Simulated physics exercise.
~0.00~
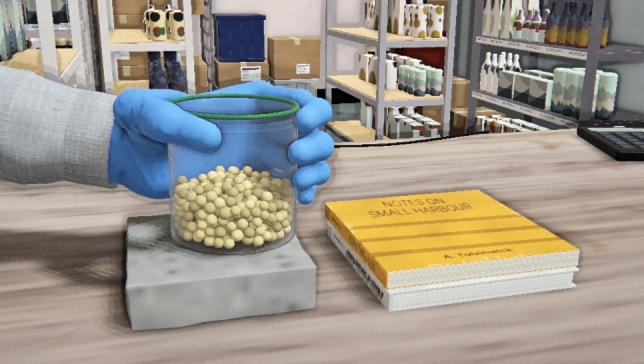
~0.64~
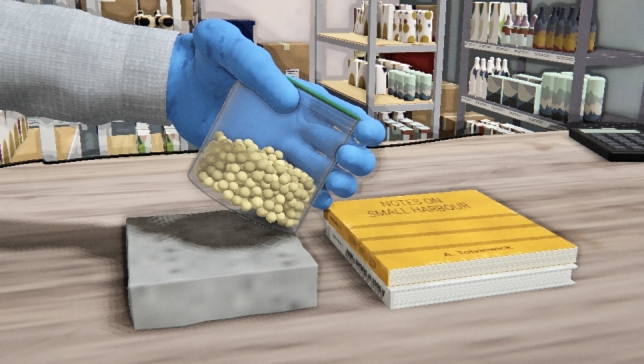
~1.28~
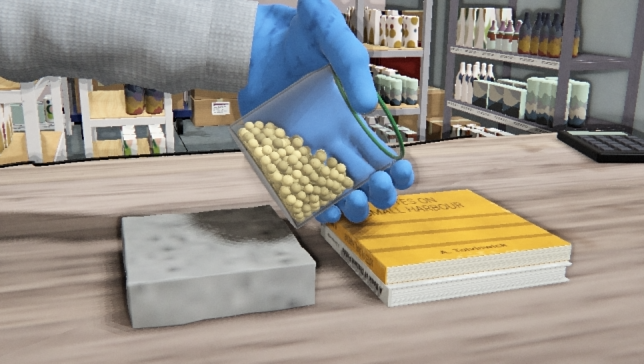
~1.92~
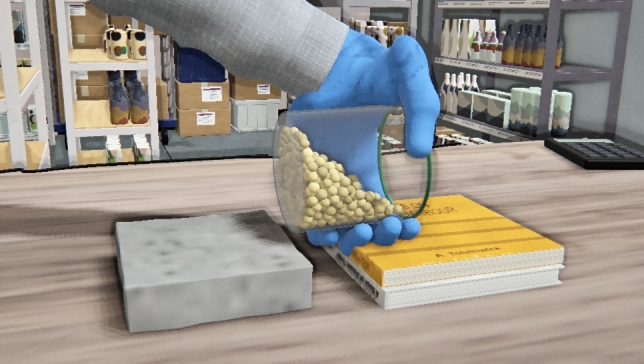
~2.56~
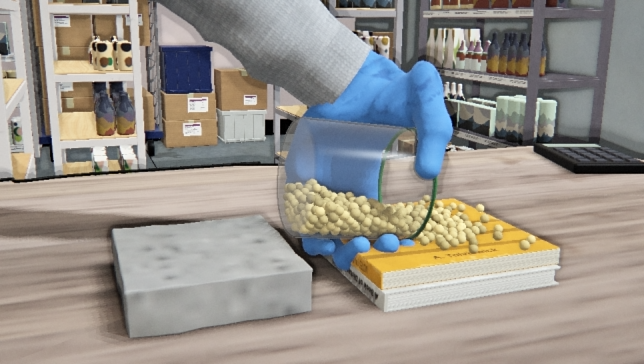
The clip shows a blue-gloved hand lifting a clear, green-rimmed jar of pale round beans off a grey block and tipping it rightward until it rests on its side against a stack of yellow-covered books, where some of the beans spill over the rim onto the top cover.
